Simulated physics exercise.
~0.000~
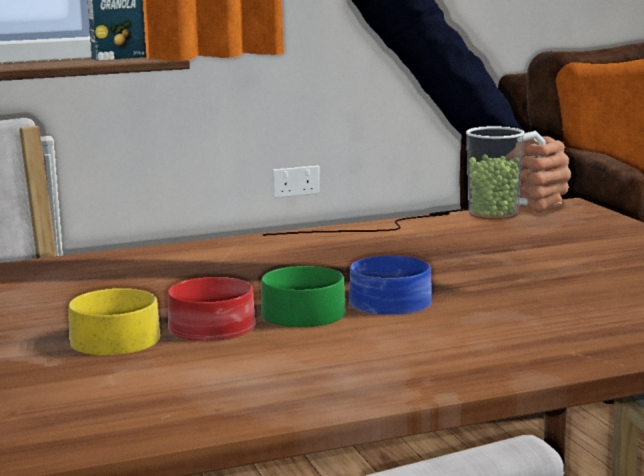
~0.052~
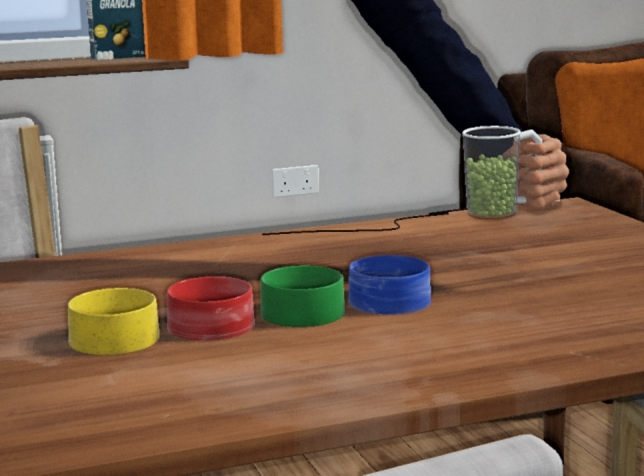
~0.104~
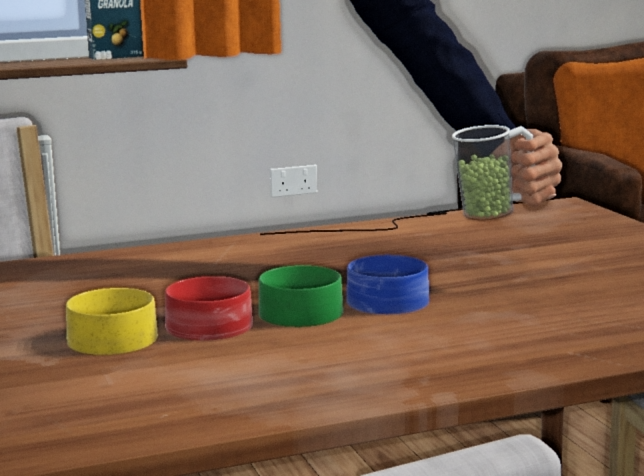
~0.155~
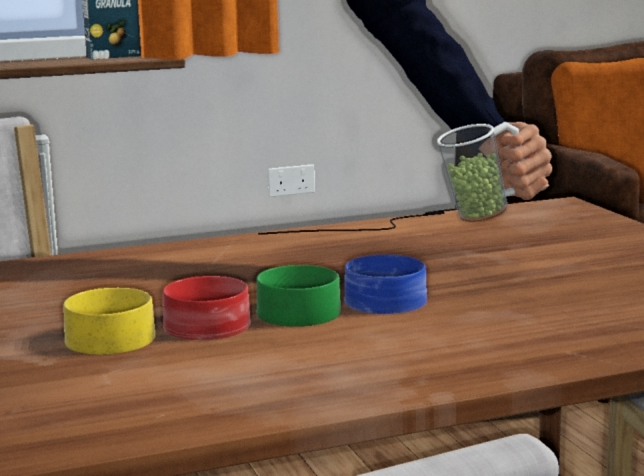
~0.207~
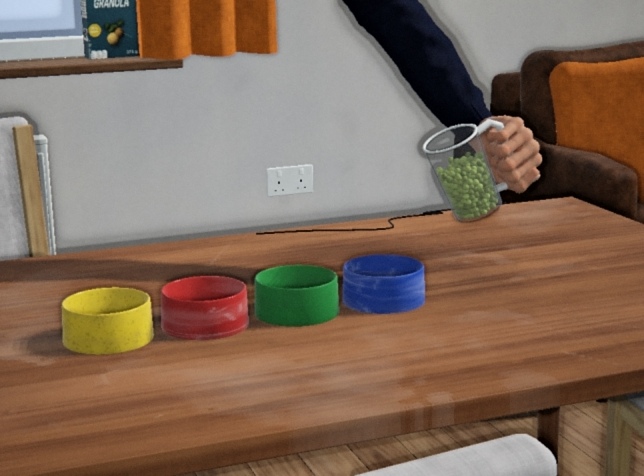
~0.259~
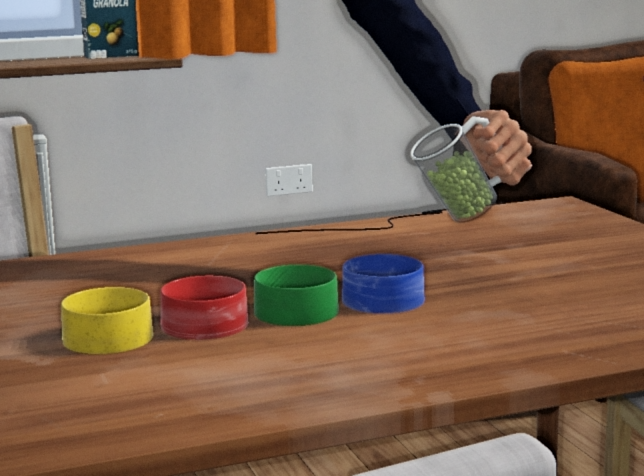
A hand holds a see-through cup of green peas upright at the right of a wooden table, then moves it slowly left. As it travels, the cup tilts further and further toward the row of yellow, red, green and blue dishes, ending at a clear slant with the peas still inside.
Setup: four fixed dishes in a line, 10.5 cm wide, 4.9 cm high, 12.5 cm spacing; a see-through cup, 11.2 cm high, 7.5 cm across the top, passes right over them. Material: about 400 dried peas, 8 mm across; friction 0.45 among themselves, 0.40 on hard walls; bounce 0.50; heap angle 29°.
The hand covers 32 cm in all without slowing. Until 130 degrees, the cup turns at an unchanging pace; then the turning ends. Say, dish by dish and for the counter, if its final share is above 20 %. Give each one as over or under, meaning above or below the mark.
Red dish: Under, blue dish: Under, green dish: Over, yellow dish: Under, counter: Under.
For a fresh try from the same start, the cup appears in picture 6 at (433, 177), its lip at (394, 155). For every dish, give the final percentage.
Dish by dish: Red 100 per cent, blue 0 per cent, green 0 per cent, yellow 0 per cent.
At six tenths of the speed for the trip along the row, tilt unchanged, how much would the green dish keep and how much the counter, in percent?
In that case: Green 10, and counter 30.
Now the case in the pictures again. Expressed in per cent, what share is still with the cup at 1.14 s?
Close to 0 in a hundred.
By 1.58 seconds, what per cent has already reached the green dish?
By that moment, around 90 percent has got there.
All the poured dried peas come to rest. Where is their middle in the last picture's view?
Once everything settles, the centre is around (287, 299).
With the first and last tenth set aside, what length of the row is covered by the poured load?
6 cm, roughly.
Then, at 0.79 s, tilt 117 degrees; cup holds 90 %, green 5 %.
After 1.14 s, tilt 130 degrees; cup holds 0 %, green 95 %.
After 1.58 s, tilt 130 degrees; cup holds 0 %, green 90 %.
At rest (2.0 s), red 0 %, blue 0 %, green 90 %, yellow 0 %, counter 10 %.
